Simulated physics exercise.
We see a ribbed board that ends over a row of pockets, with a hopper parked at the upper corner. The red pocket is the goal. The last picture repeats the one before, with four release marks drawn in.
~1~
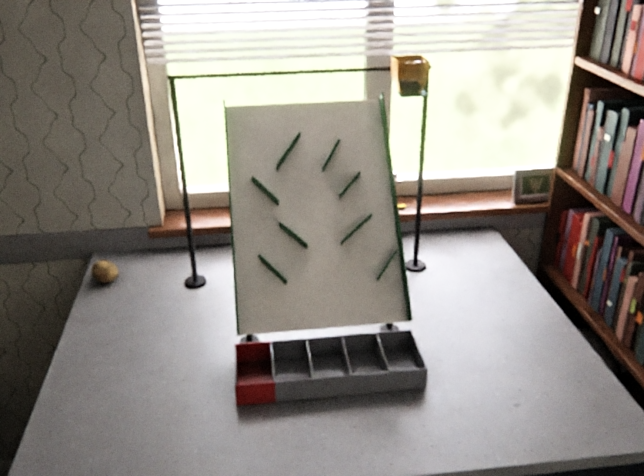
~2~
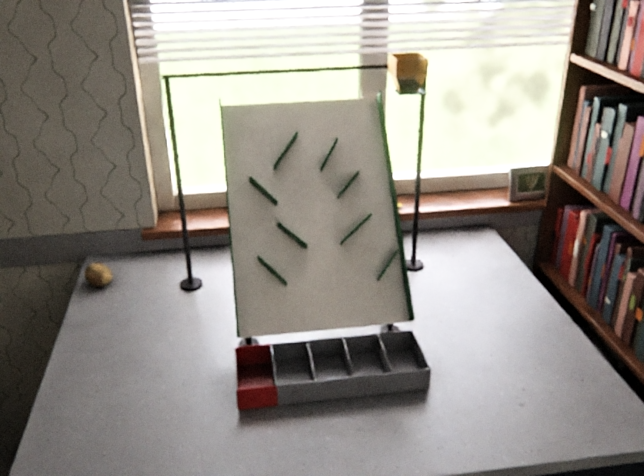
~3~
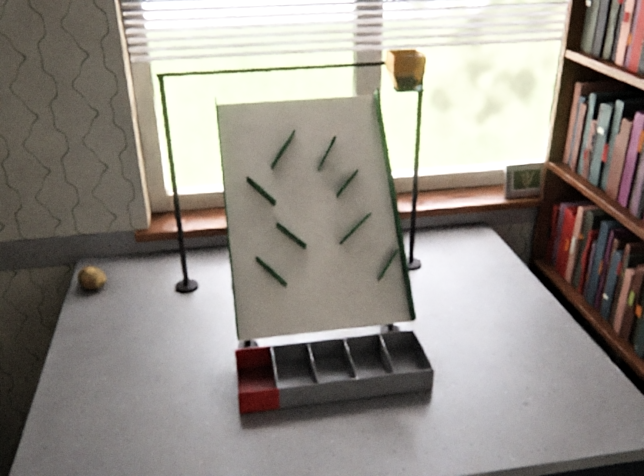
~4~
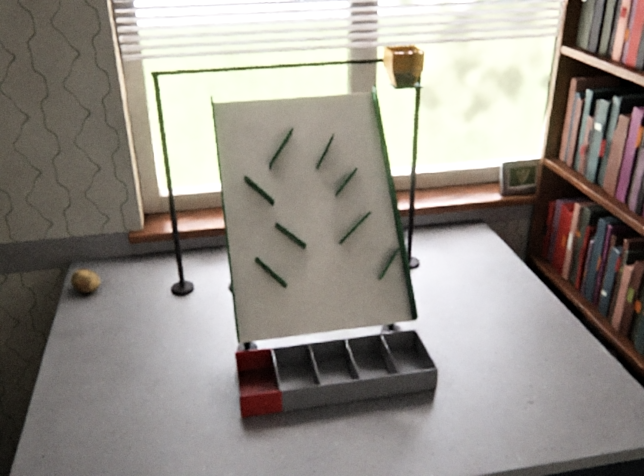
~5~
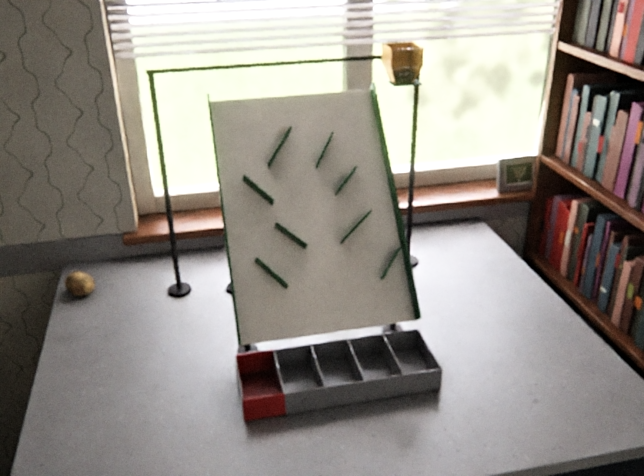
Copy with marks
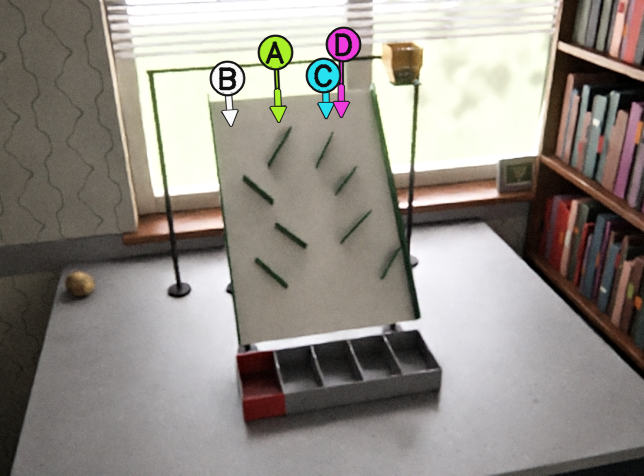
In a room with patterned wallpaper, a bright window with blinds and a bookcase at the right, a grey table is seen from slightly above. A pale, tilted board with dark green ribs stands behind a grey tray of five pockets, the leftmost red, with a yellowish hopper at upper right and a small tan ball at left. Only the camera moves, drifting slightly around the still objects.
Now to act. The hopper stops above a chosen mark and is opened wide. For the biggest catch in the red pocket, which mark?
Use mark B.
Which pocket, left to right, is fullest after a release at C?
The fourth from the left.
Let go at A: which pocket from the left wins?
It is the fourth one.
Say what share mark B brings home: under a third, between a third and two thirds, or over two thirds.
Mark B gives between a third and two thirds.
On the marked copy, mark A meets the board at (278, 116); mark B meets the board at (230, 120); mark C meets the board at (326, 112); mark D meets the board at (341, 111).
With A, only a few in the red pocket, close to two thirds in other pockets, close to a third outside the box.
With B, close to a third in the red pocket, close to a third in other pockets, close to a quarter outside the box.
With C, none at all in the red pocket, close to half in other pockets, close to half outside the box.
With D, only a few in the red pocket, close to two thirds in other pockets, close to a third outside the box.
